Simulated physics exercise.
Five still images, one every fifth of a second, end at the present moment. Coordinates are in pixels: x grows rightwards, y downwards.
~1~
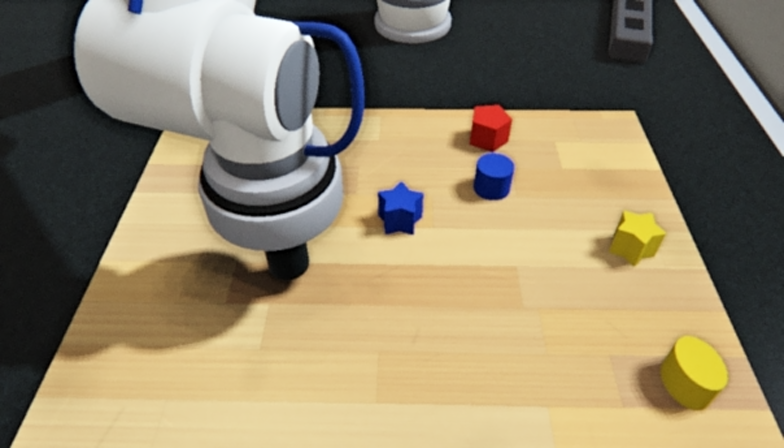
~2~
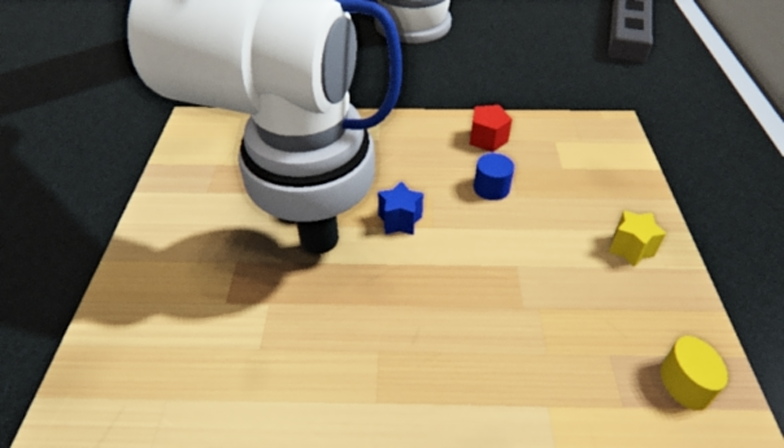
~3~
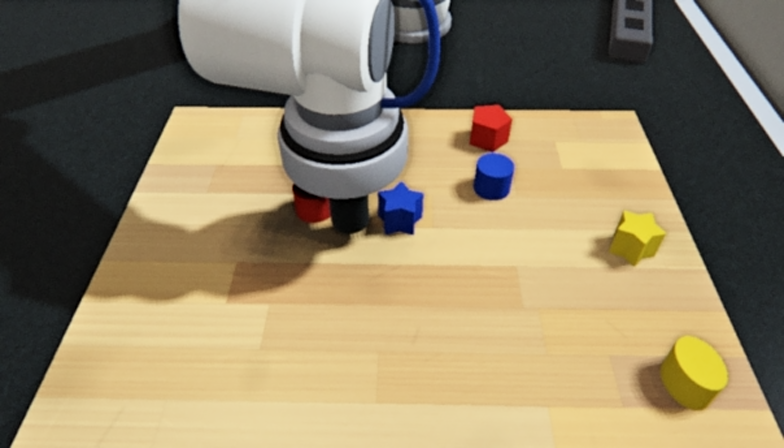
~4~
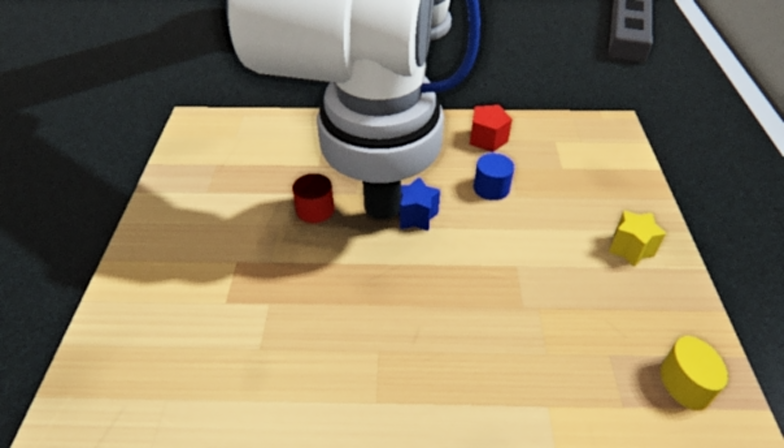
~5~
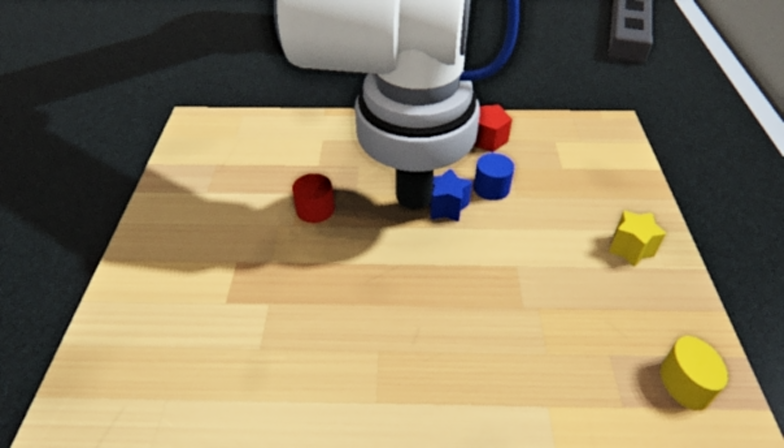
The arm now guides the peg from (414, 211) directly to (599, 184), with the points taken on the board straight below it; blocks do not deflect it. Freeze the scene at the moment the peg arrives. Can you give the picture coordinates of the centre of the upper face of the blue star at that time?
Put as a pixel place, it's (642, 161).
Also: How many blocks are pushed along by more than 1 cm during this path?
Two will move.
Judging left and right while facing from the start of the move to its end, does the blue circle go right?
No
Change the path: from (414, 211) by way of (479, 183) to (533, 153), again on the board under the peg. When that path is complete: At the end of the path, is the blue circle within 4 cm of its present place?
In short: No.
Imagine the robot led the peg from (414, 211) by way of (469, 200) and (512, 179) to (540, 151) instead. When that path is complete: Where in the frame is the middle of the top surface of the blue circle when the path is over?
Most likely (609, 138).
The first path, step by step. One third of the way, peg (479, 188); blue star (515, 175); blue circle (533, 155).
Two thirds of the way, peg (542, 179); blue star (579, 168); blue circle (562, 143).
At the end, peg (604, 171); blue star (642, 161), turned 10° clockwise; blue circle (564, 141); yellow star unmoved.
